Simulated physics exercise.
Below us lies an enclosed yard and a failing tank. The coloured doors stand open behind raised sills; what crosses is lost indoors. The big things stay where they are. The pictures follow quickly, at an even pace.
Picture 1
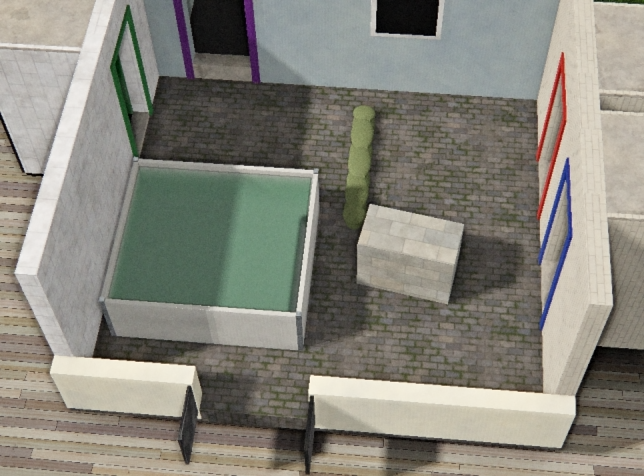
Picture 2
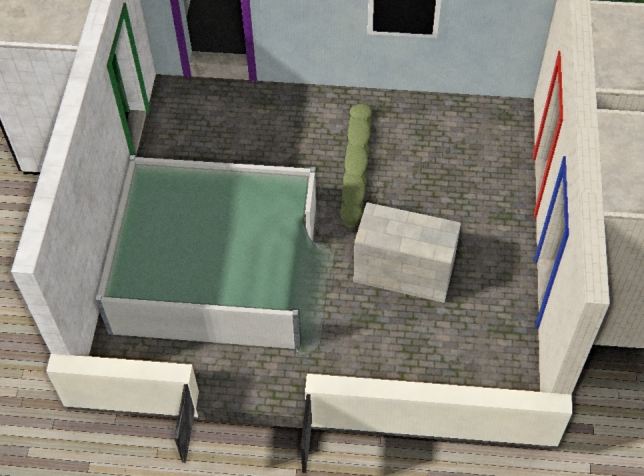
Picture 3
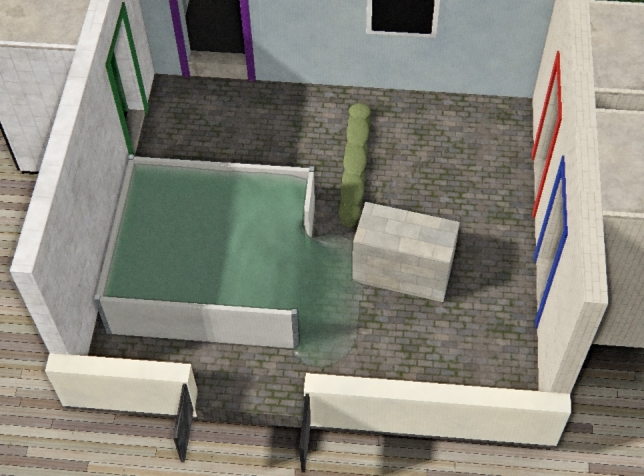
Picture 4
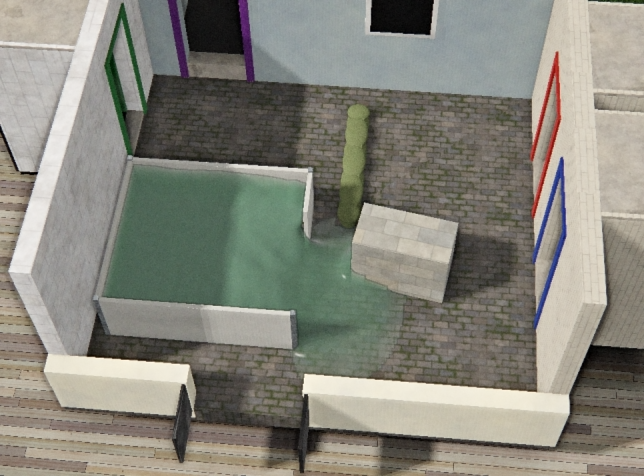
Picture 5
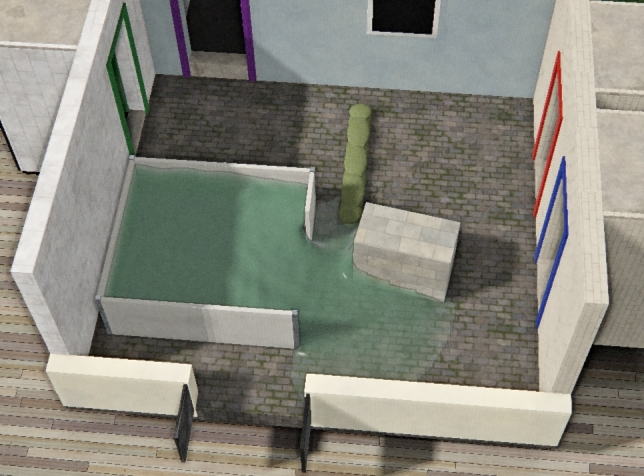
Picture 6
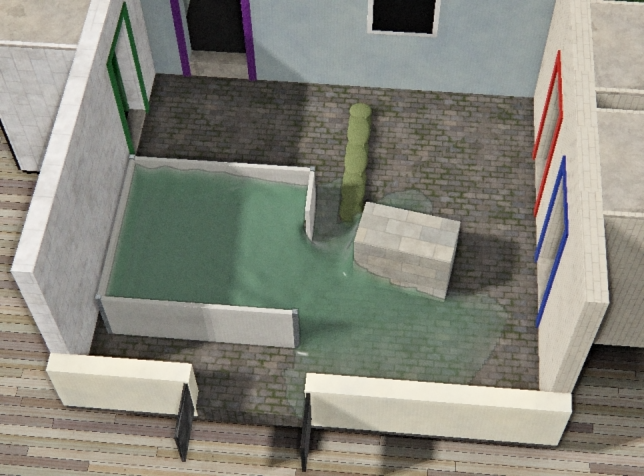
Green water in a walled tank pours through a side gap and spreads rightward across the paved yard.
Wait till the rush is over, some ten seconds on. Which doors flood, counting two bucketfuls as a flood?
In the end: The purple door admits no more than that; the blue door lets in a lot; the green door lets in a lot; the red door lets in a lot.
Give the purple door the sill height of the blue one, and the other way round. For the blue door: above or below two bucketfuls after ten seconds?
One by one: The blue one stays under.
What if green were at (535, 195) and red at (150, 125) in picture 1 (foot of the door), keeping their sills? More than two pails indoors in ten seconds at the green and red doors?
My reading: The green door floods; the red door is over.
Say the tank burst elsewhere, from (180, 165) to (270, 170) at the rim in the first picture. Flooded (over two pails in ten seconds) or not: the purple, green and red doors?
One by one: Purple takes more; green passes that mark; red floods.
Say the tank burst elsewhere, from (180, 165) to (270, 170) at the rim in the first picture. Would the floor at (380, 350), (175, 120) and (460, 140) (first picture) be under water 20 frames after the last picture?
In that order: Free of water, covered, awash.
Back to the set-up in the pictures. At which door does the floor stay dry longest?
That is the green door.
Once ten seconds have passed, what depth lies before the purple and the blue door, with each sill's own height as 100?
About 40 and 110 per cent.
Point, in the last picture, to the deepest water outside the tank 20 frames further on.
Close to (484, 95).
A moment on, water covers 40 % of the floor; the purple door not reached, the blue door under two buckets in, the green door not reached, the red door not reached.
Next, water covers 60 % of the floor; the purple door not reached, the blue door over two buckets in, the green door not reached, the red door wet at the sill, nothing in.
Then, water covers 70 % of the floor; the purple door wet at the sill, nothing in, the blue door far over two buckets in, the green door not reached, the red door under two buckets in.
Later, water covers 95 % of the floor; the purple door wet at the sill, nothing in, the blue door far over two buckets in, the green door under two buckets in, the red door under two buckets in.
In the end, water covers 95 % of the floor; the purple door wet at the sill, nothing in, the blue door far over two buckets in, the green door far over two buckets in, the red door far over two buckets in.
